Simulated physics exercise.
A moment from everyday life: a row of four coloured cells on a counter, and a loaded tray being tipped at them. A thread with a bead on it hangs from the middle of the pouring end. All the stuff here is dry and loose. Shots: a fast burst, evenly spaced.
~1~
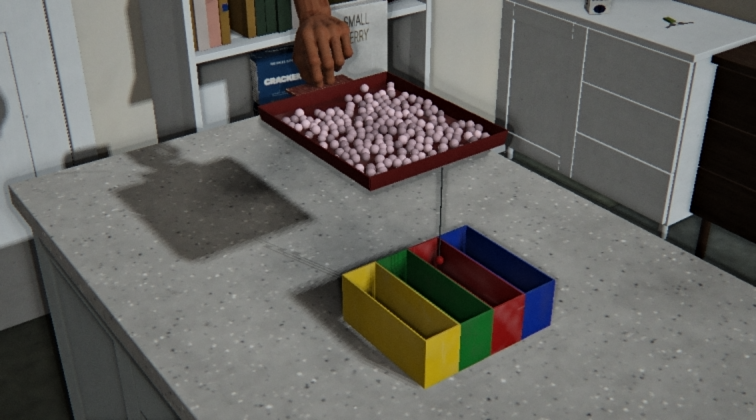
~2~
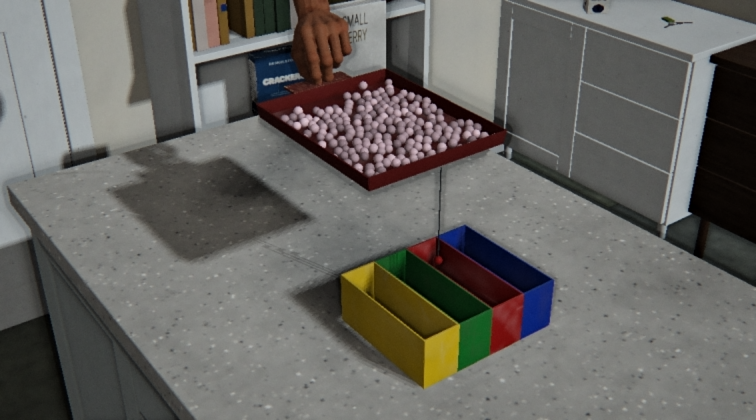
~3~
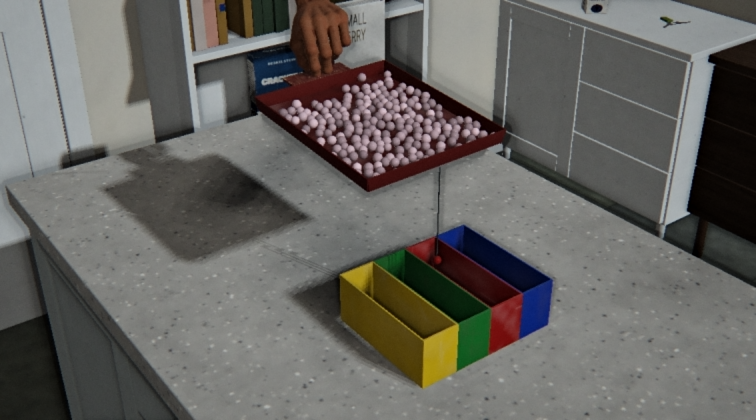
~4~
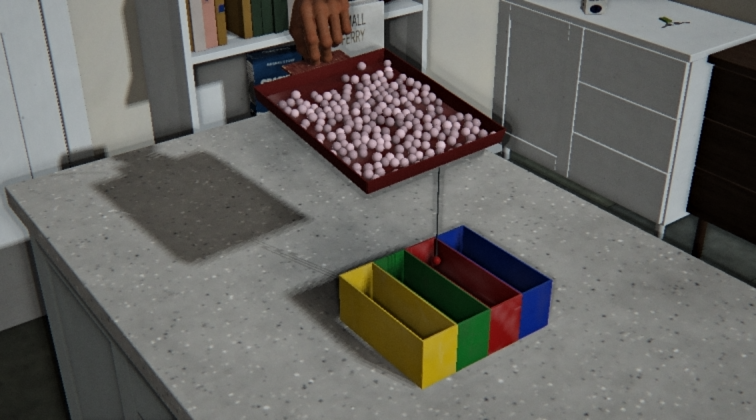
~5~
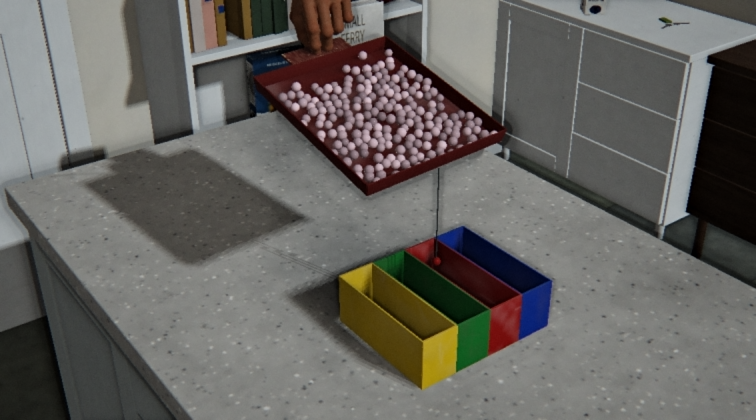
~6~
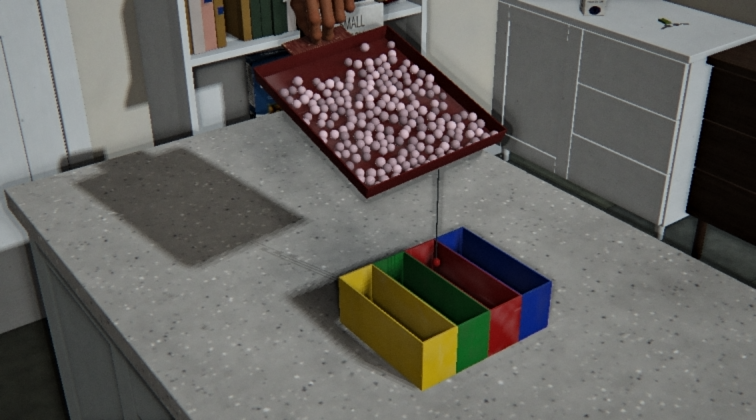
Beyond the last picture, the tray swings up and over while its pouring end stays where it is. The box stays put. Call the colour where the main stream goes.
I call yellow.
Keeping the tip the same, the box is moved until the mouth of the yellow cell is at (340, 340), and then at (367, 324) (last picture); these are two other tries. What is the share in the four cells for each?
Roughly 80% on the first try and 90% on the second.
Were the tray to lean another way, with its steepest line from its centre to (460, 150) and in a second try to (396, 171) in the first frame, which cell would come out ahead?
The cell in blue, then the yellow cell.
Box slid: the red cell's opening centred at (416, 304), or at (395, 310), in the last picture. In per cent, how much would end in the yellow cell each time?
Trial 1: 10 percent; trial 2: 0 percent.
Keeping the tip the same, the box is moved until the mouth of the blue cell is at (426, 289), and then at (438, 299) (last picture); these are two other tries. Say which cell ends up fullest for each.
That red cell first, that red cell second.
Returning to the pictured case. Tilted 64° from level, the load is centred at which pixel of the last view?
In the last view, the load is centred close to (411, 140).
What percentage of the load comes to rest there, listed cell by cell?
I'd put the yellow cell near 30, the green cell near 20, the red cell near 10, and the blue cell near 0.
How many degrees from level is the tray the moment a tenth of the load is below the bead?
That would be about 80 degrees from level.
Shortly afterwards, tray tipped steeply; all but a few on the tray; only a few falling or outside the box.
Next, tray tipped past a quarter turn; a little on the tray; near a quarter in the yellow cell; a little in the green cell; a little in the red cell; only a few in the blue cell; near a third falling or outside the box.
Some moments later, tray tipped past a quarter turn; near a third in the yellow cell; near a quarter in the green cell; a little in the red cell; only a few in the blue cell; near a third falling or outside the box.
In the end, tray tipped past a quarter turn; near a third in the yellow cell; near a quarter in the green cell; a little in the red cell; only a few in the blue cell; near a third outside the box.
